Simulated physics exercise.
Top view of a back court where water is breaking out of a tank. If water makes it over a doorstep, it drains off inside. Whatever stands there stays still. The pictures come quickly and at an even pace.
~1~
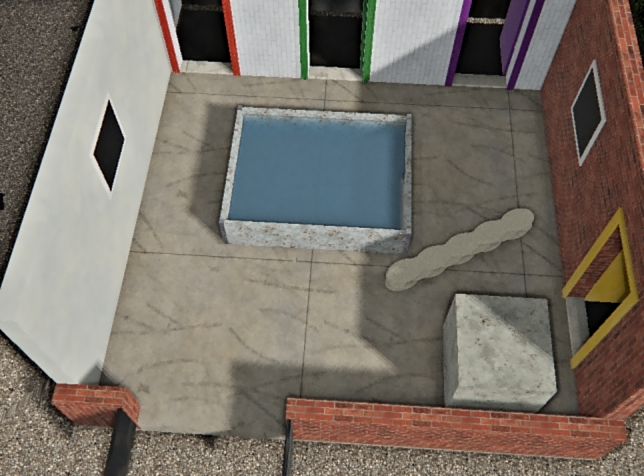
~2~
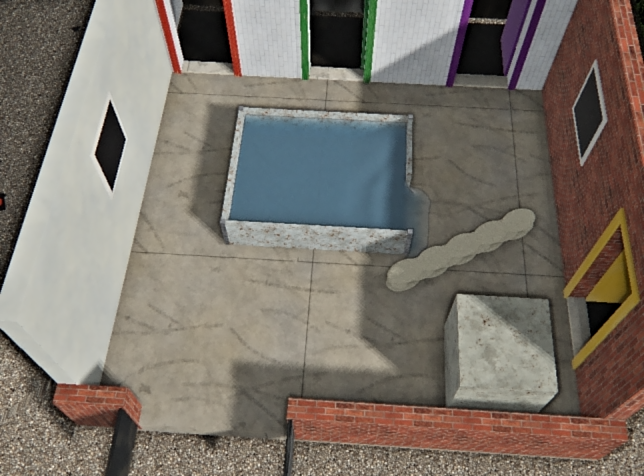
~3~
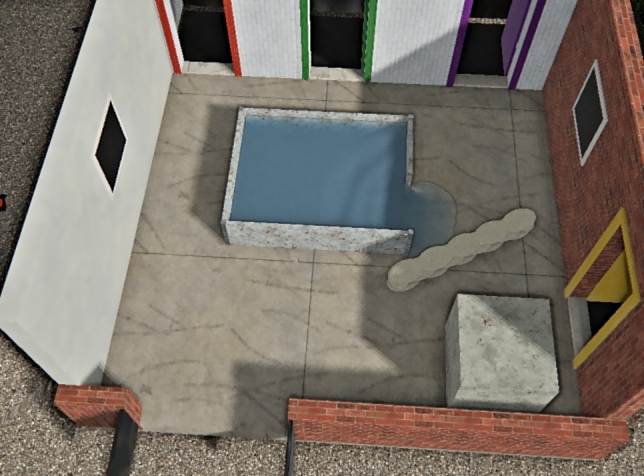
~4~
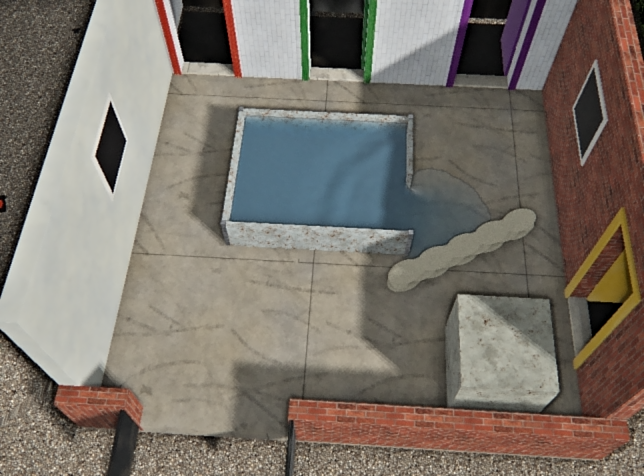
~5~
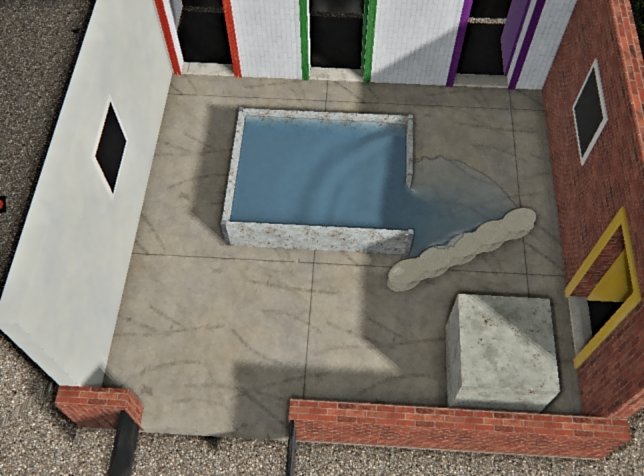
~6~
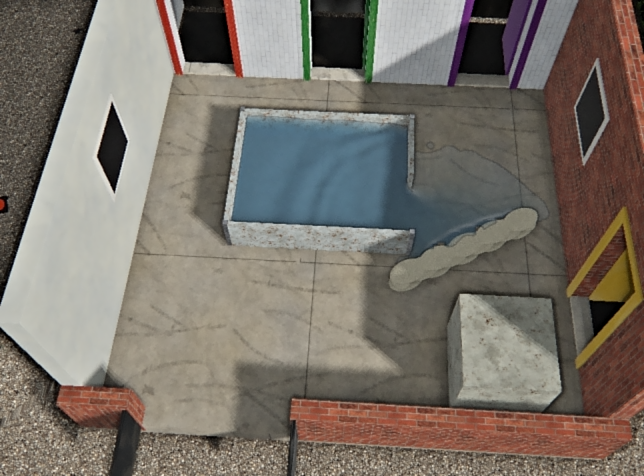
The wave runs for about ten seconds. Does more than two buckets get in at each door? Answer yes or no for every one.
Red door: Yes, yellow door: No, purple door: Yes, green door: No.
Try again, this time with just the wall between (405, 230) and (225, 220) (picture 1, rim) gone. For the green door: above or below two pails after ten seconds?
Well, the green door comes up short here.
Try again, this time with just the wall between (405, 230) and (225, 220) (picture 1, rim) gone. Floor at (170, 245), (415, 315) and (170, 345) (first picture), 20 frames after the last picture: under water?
Taken in turn they're unwetted, swamped and swamped.
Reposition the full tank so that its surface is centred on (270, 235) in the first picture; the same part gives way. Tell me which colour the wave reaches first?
Leading the way is the door marked yellow.
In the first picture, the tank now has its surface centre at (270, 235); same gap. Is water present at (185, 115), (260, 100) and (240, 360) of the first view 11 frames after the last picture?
Taking the three spots in that order, I'd say spared, then spared, then spared.
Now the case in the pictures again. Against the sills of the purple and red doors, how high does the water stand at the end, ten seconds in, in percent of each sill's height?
About 250 and 290 %.
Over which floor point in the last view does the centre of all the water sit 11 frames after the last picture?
Close to pixel (379, 189).
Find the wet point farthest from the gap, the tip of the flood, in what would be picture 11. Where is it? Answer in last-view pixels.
The farthest point of the front sits at (547, 126).
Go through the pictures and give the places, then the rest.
In the first frame, still water in the water tank at (320, 170).
In the second frame, the front is at (417, 255), out from the gap at (405, 216).
In the third frame, water pours out at (405, 217) and has run to (446, 197).
In the fourth frame, water pours out at (405, 218) and has run to (483, 213).
In the fifth frame, water pours out at (406, 217) and has run to (516, 214).
In the sixth frame, the front is at (542, 212), out from the gap at (407, 217).
A moment on, water covers 10 % of the floor; the red door not reached, the yellow door not reached, the purple door not reached, the green door not reached.
Next, water covers 25 % of the floor; the red door not reached, the yellow door not reached, the purple door wet at the sill, nothing in, the green door not reached.
Then, water covers 45 % of the floor; the red door not reached, the yellow door wet at the sill, nothing in, the purple door far over two buckets in, the green door wet at the sill, nothing in.
Later, water covers 70 % of the floor; the red door wet at the sill, nothing in, the yellow door wet at the sill, nothing in, the purple door far over two buckets in, the green door wet at the sill, nothing in.
In the end, water covers 90 % of the floor; the red door over two buckets in, the yellow door wet at the sill, nothing in, the purple door far over two buckets in, the green door wet at the sill, nothing in.
